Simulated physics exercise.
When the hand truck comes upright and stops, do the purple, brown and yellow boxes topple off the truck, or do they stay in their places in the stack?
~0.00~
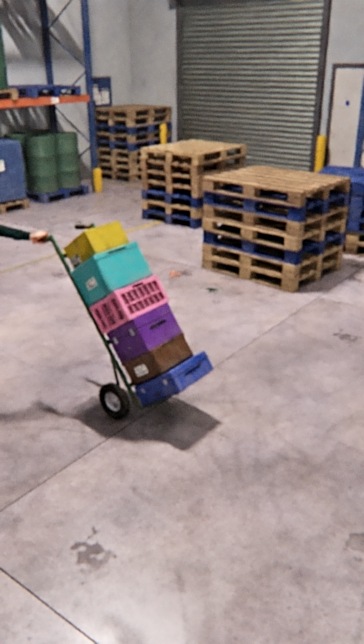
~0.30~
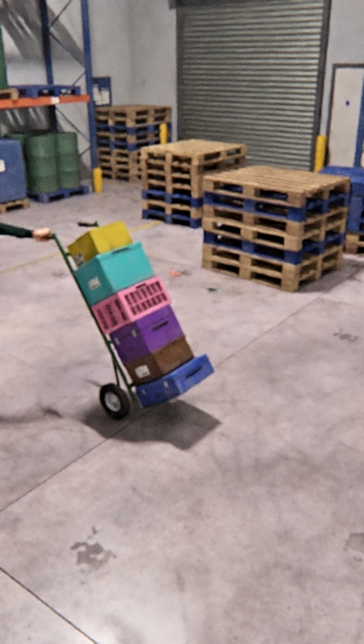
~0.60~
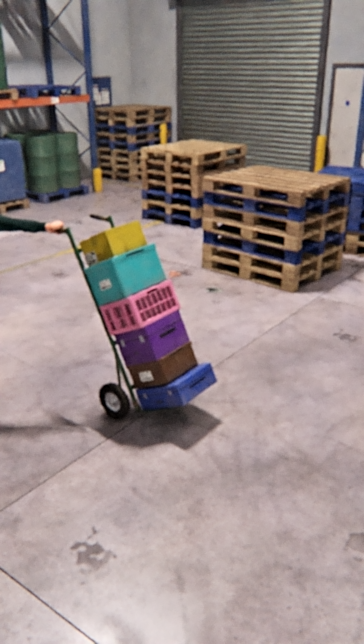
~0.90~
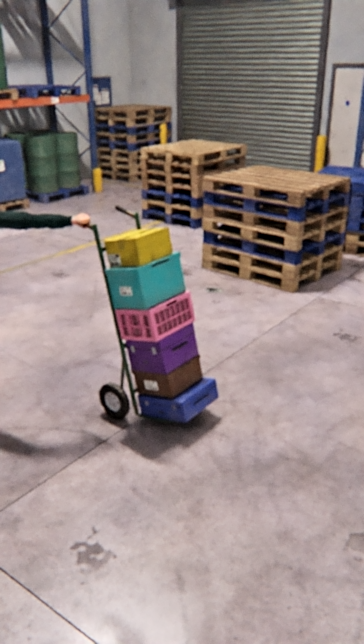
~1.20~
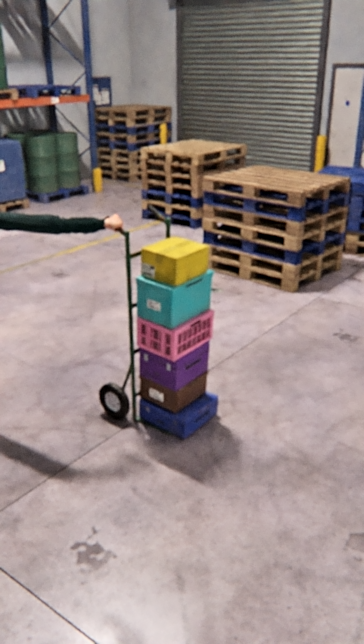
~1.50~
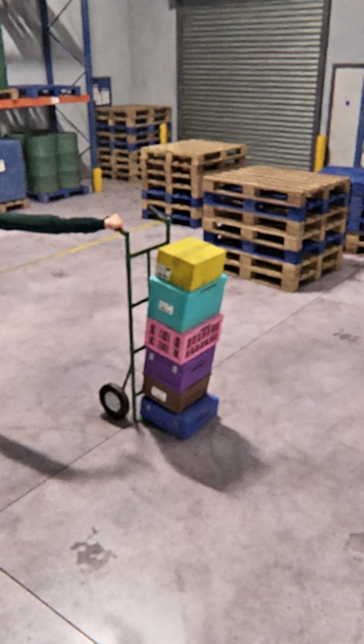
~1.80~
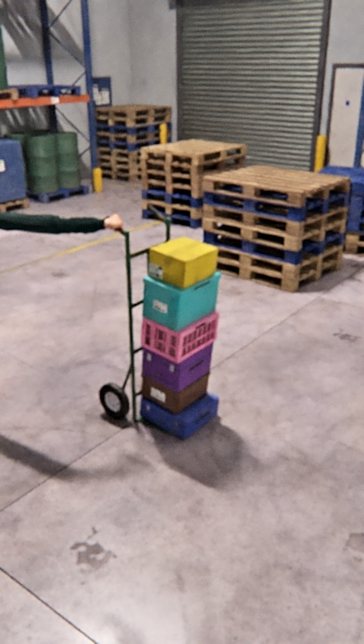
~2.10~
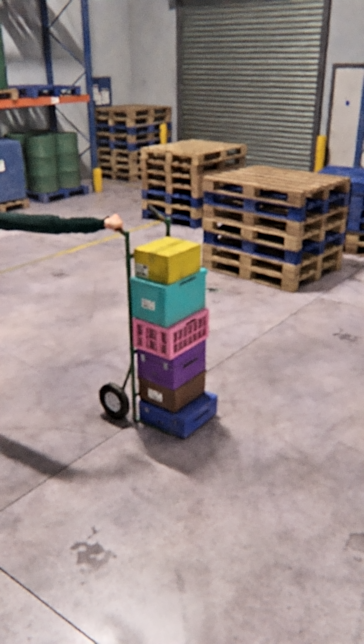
They stay in their places. The purple, brown and yellow boxes rock forward with the stack and then settle back toward the truck's frame without coming off.
